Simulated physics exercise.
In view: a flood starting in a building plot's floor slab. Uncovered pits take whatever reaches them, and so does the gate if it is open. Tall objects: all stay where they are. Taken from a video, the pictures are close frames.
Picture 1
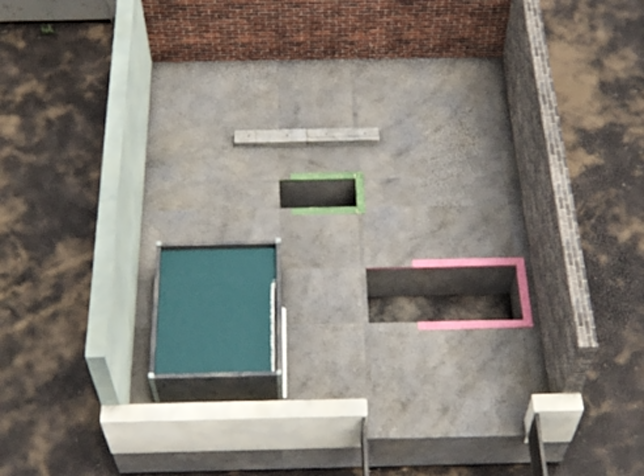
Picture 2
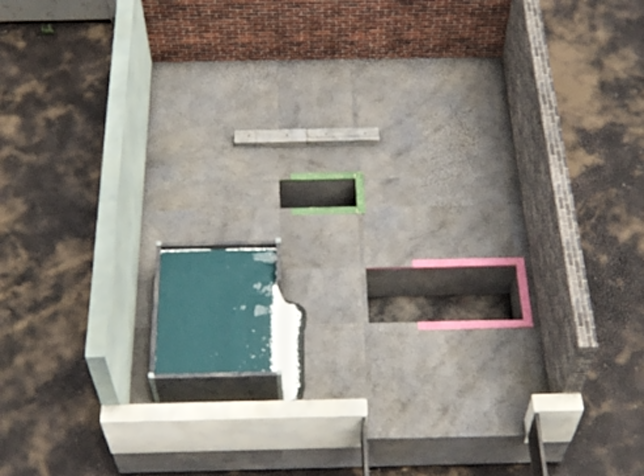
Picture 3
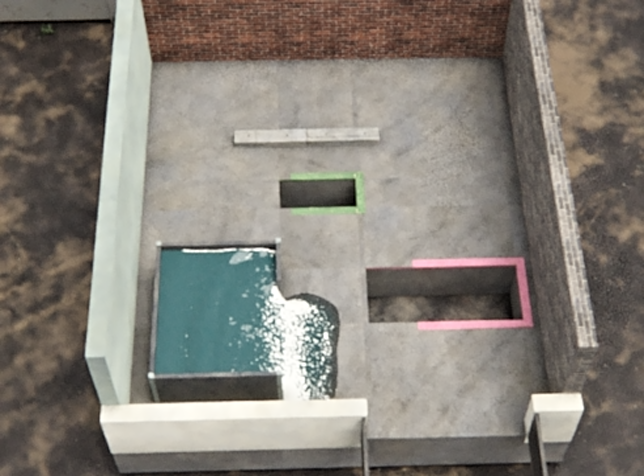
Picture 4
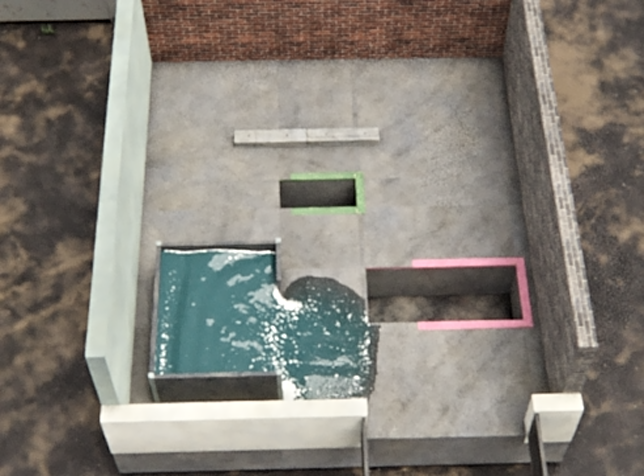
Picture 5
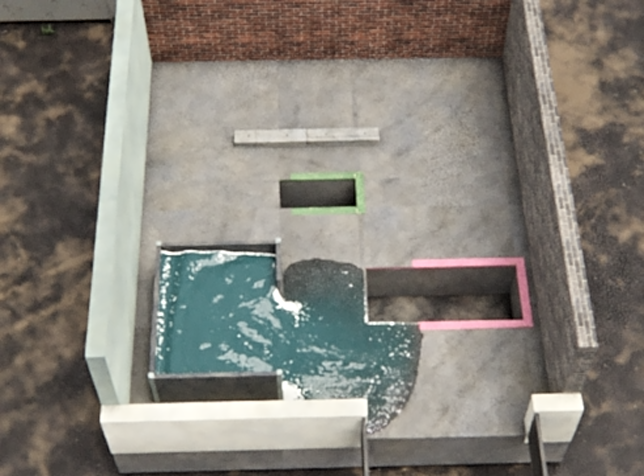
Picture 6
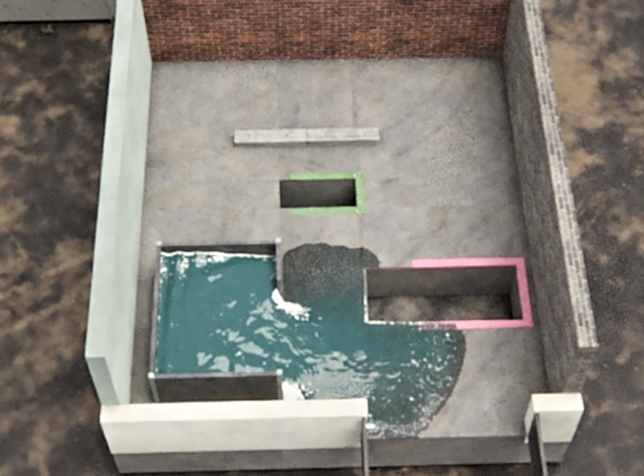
Teal water bursting from the right side of a square tank and spreading rightward across a walled concrete floor, past a pink-edged pit.
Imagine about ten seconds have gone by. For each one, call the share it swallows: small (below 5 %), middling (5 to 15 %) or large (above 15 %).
Calls: Gate - large; green pit - small; pink pit - large.
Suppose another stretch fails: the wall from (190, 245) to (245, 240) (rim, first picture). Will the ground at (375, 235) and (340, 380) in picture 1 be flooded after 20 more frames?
First point: Unwetted; second point: Unwetted.
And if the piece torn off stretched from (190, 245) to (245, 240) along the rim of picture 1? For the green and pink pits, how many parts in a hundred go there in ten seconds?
The green pit takes 20 per cent and the pink pit 14 per cent.
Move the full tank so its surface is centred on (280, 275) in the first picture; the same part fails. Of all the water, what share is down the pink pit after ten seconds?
I'd put the pink pit at 70 % of the whole.
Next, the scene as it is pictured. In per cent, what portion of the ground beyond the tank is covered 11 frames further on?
Near 25 in a hundred.
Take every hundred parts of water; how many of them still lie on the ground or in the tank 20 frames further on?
My reading is around 56 percent.
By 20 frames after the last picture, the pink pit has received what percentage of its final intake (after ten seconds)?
It comes to around 55 percent of the ten-second total.
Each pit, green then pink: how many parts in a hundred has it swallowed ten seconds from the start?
Close to 0 in a hundred and 52 in a hundred, in that order.
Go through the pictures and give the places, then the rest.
In the first frame, the water tank at (217, 309) is whole and still.
In the second frame, the front is at (291, 400), out from the gap at (278, 342).
In the third frame, the front is at a hidden place, out from the gap at (278, 344).
In the fourth frame, water pours out at (278, 345) and has run to (364, 309).
In the fifth frame, the front is at (415, 330), out from the gap at (278, 345).
In the sixth frame, water pours out at (278, 345) and has run to (457, 336).
A moment on, water covers 25 % of the floor; the gate 2 %, the green pit 0 %, the pink pit 7 %.
Next, water covers 25 % of the floor; the gate 8 %, the green pit 0 %, the pink pit 15 %.
Then, water covers 30 % of the floor; the gate 16 %, the green pit 0 %, the pink pit 28 %.
Later, water covers 30 % of the floor; the gate 25 %, the green pit 0 %, the pink pit 42 %.
In the end, water covers 30 % of the floor; the gate 30 %, the green pit 0 %, the pink pit 51 %.
